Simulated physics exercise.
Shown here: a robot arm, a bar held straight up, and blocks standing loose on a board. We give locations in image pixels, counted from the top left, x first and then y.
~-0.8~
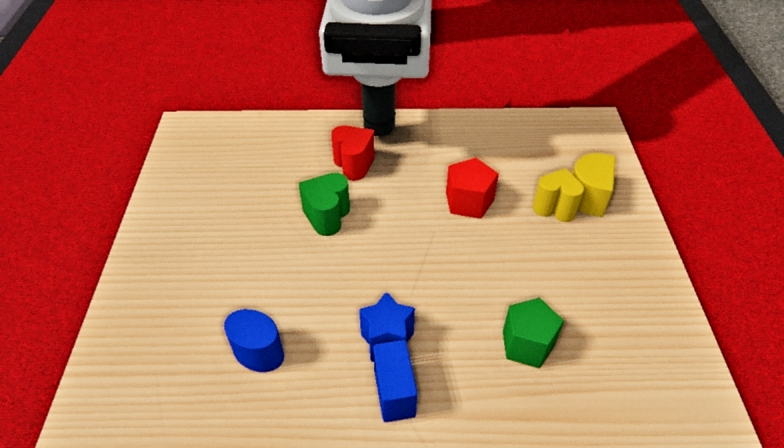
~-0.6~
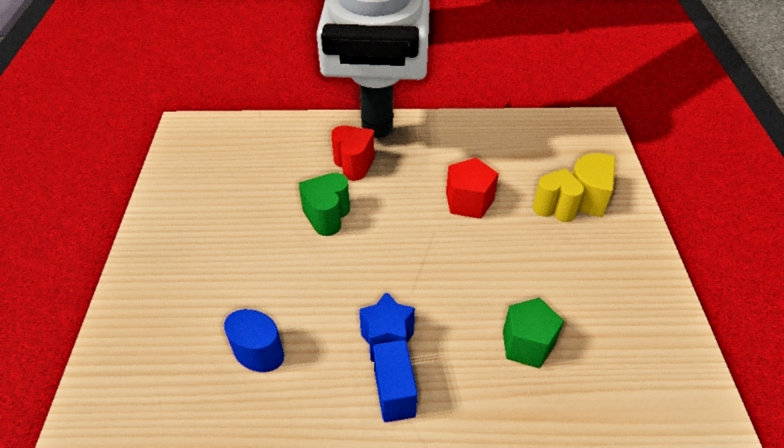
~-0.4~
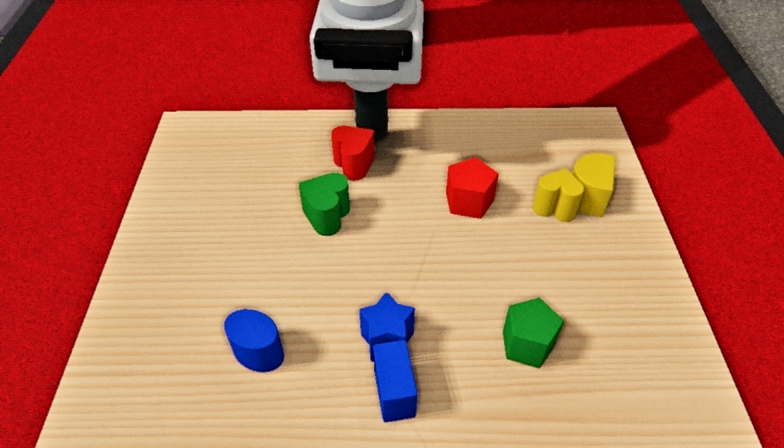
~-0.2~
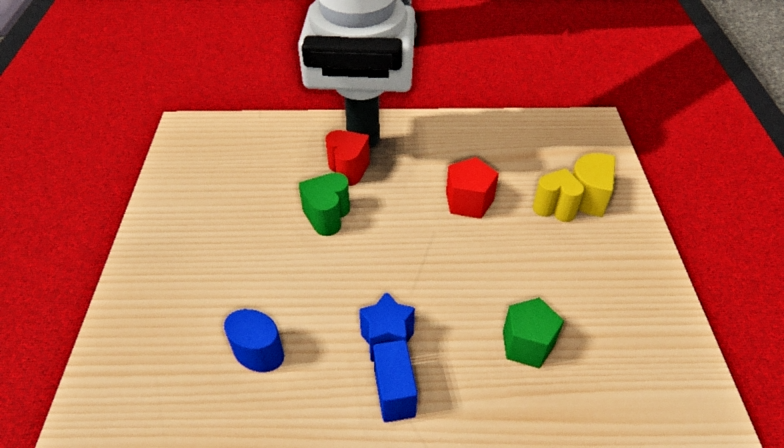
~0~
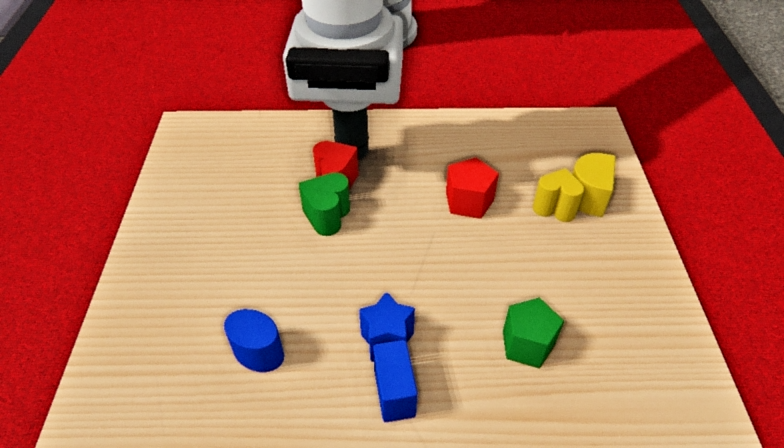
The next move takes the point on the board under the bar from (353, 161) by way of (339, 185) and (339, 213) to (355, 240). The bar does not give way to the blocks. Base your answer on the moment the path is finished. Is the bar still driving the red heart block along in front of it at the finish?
I believe not.
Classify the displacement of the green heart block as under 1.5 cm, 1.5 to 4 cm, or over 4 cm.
Upwards of 4 cm.
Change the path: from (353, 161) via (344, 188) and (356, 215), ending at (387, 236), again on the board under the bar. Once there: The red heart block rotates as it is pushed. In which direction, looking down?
Looking down, it rotates clockwise.
The first path, step by step. One third of the way, bar (338, 176); green heart block (323, 197); red heart block (306, 174), turned 40° clockwise.
Two thirds of the way, bar (338, 203); green heart block (316, 215), turned 20° clockwise; red heart block (296, 179), turned 55° clockwise.
At the end, bar (354, 230); green heart block (316, 230), turned 70° clockwise; red heart block (296, 179), turned 55° clockwise.
